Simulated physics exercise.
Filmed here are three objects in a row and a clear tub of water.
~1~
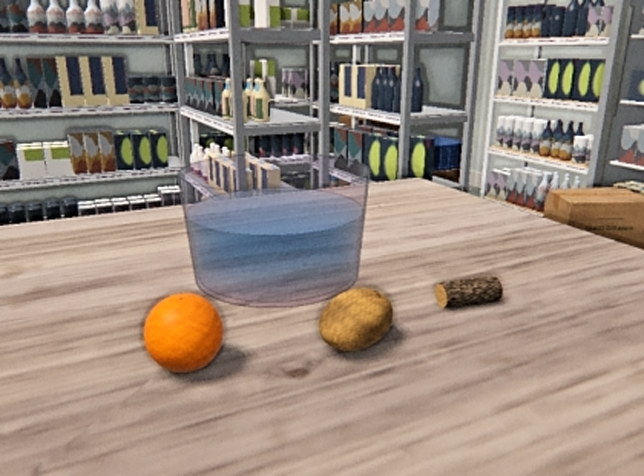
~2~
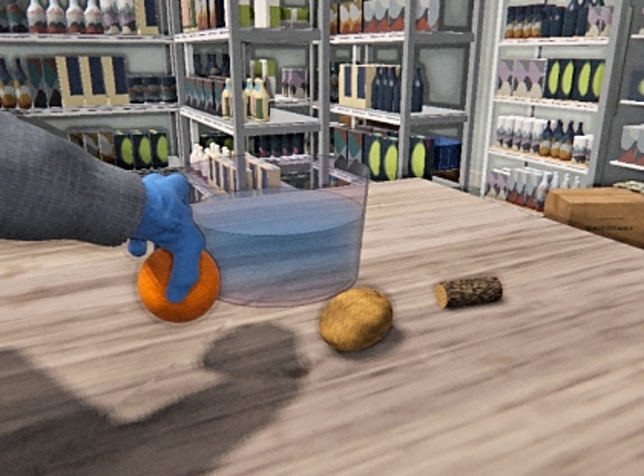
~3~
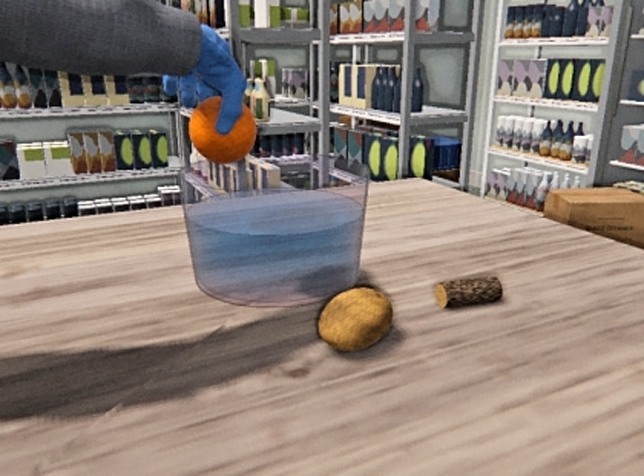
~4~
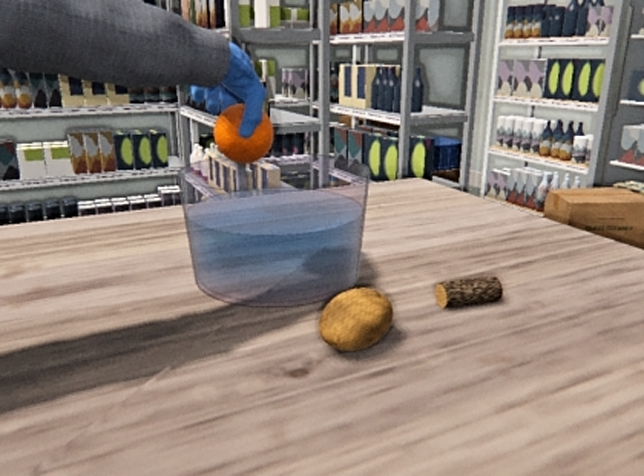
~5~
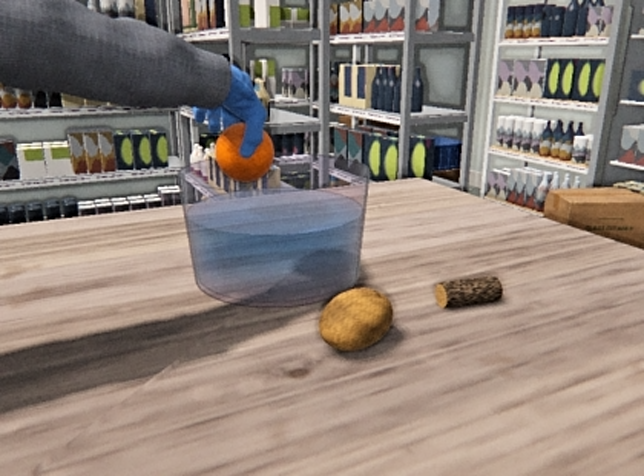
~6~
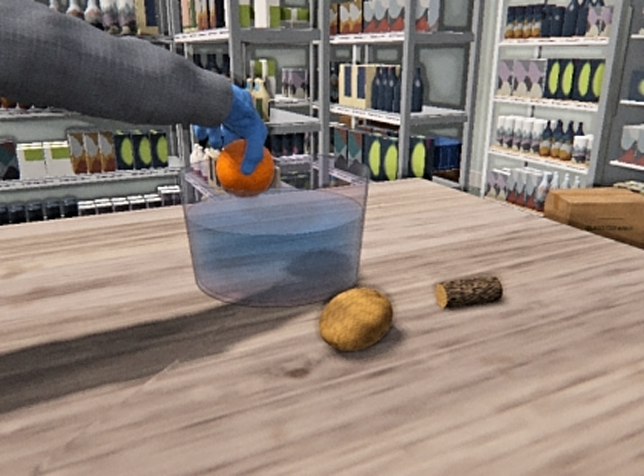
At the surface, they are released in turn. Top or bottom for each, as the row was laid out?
Note: Left one is buoyant, middle one heads down, right one is buoyant.
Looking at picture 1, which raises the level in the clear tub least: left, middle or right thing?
That's the item at the right end.
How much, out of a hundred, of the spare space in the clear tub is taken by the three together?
Result: 18 %.
Soon after, the orange floats.
Later, the potato goes to the bottom.
In the end, the piece of branch floats; afloat, orange and piece of branch.
